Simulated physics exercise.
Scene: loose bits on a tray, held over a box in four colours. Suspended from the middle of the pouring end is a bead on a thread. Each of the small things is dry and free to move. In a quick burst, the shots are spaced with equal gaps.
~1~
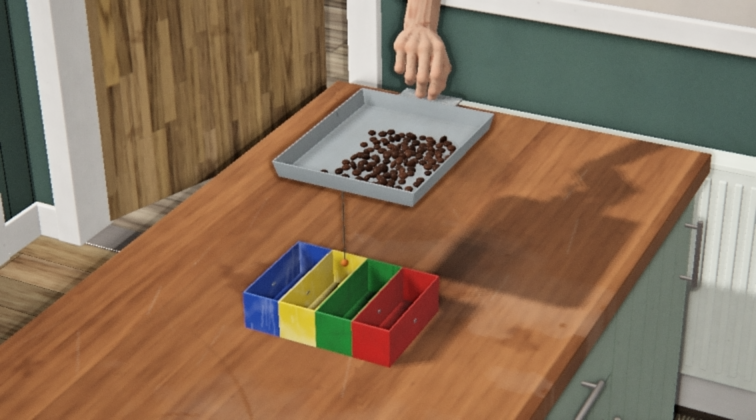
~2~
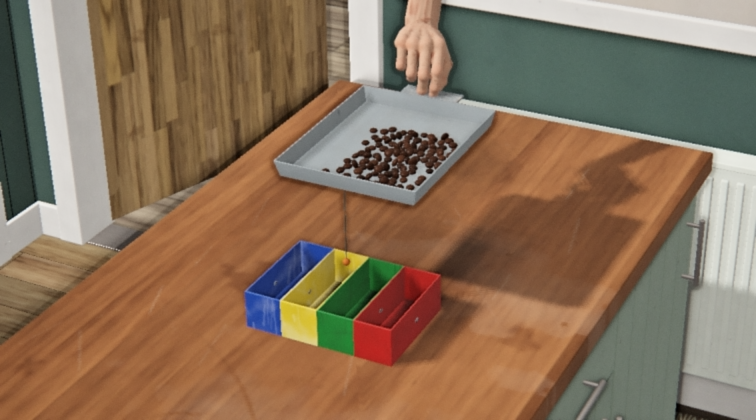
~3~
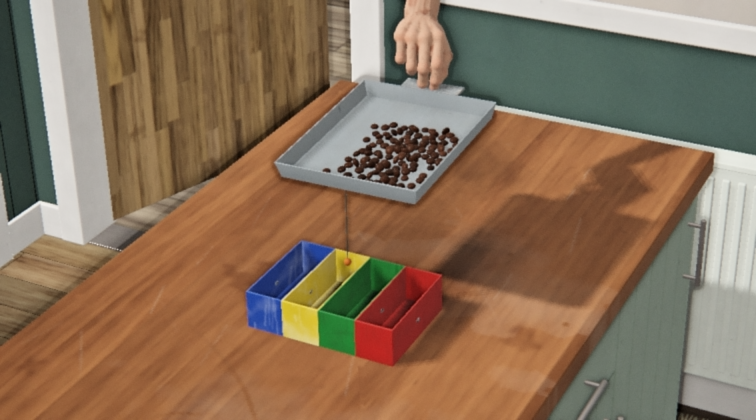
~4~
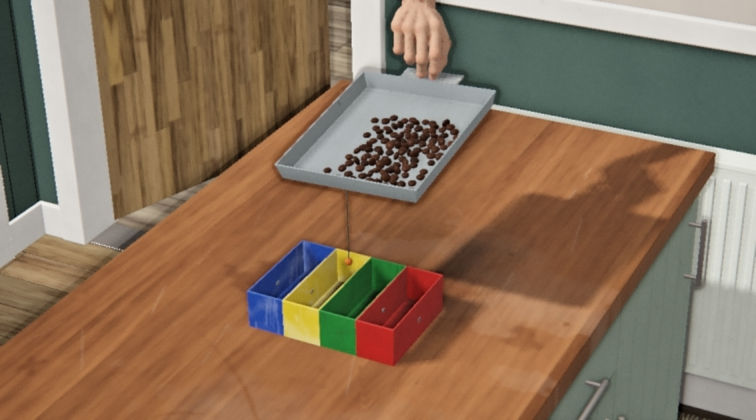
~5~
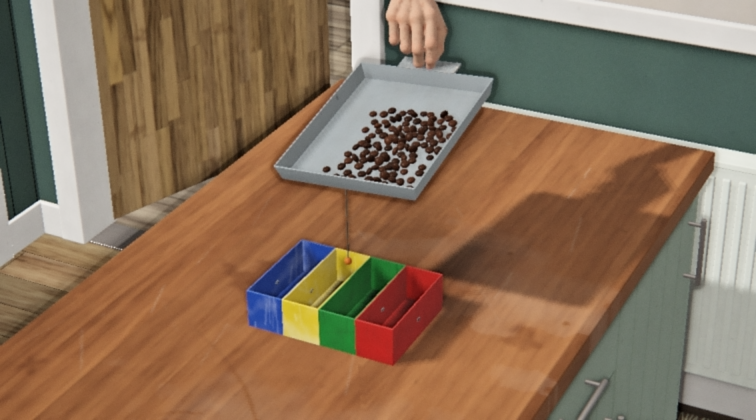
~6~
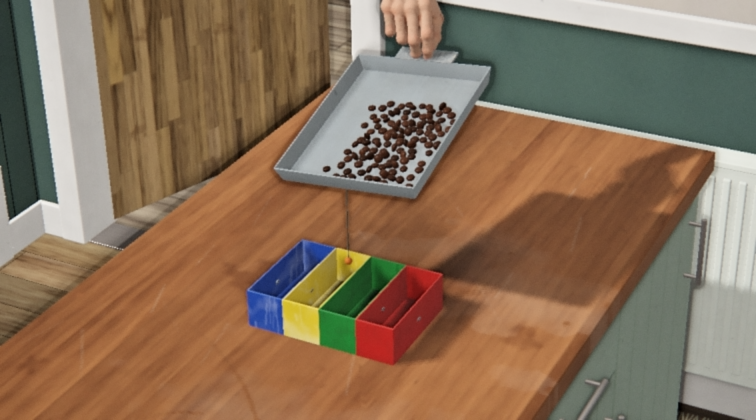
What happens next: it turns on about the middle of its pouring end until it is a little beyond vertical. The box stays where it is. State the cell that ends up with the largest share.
It is the blue cell.
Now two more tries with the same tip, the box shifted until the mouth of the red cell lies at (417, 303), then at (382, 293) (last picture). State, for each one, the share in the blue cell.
Respectively 40 % and 40 %.
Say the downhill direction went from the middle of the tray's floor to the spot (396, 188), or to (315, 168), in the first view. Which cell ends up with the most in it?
Try 1 - the cell in red / try 2 - the blue cell.
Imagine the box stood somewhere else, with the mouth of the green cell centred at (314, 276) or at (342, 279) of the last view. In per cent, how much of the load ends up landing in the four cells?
Result, in turn: 100 %, 100 %.
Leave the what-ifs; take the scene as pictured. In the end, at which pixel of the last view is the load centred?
Close to (294, 303) in the last picture.
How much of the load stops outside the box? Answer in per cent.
Close to 10 percent, I reckon.
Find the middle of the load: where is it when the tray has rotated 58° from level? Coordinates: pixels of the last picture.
In the last view the centre sits at roughly (341, 168).
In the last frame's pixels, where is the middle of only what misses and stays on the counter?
The middle lies near (233, 290).
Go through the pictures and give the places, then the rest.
The first frame shows corners of the pouring end at (278, 160) and (412, 190), level; middle of the load at (399, 161), flat chocolate drops; bead on its thread at (345, 263); blue cell at (262, 311); yellow cell at (297, 321); green cell at (334, 331); red cell at (371, 341).
The second frame shows corners of the pouring end at (280, 160) and (413, 189), level; middle of the load at (401, 159).
The third frame shows corners of the pouring end at (280, 161) and (414, 188), tipped barely, lowest at the left corner; middle of the load at (402, 156).
The fourth frame shows corners of the pouring end at (281, 163) and (414, 187), tipped a little, lowest at the left corner; middle of the load at (402, 152).
The fifth frame shows corners of the pouring end at (279, 164) and (412, 186), tipped a little, lowest at the left corner; middle of the load at (401, 146).
The sixth frame shows corners of the pouring end at (279, 166) and (411, 185), tipped clearly, lowest at the left corner; middle of the load at (400, 142); blue cell at (266, 309); yellow cell at (301, 319); green cell at (338, 329); red cell at (375, 339).
Soon after the last picture, tray tipped steeply; all on the tray.
A little later, tray tipped right over; about half on the tray; about a quarter in the blue cell; a small part in the yellow cell; about a quarter falling or outside the box.
Later still, tray tipped past a quarter turn; about half in the blue cell; about a quarter in the yellow cell; a small part in the green cell; a small part falling or outside the box.
At rest, tray tipped past a quarter turn; about half in the blue cell; about a quarter in the yellow cell; a small part in the green cell; none in the red cell; a small part outside the box.
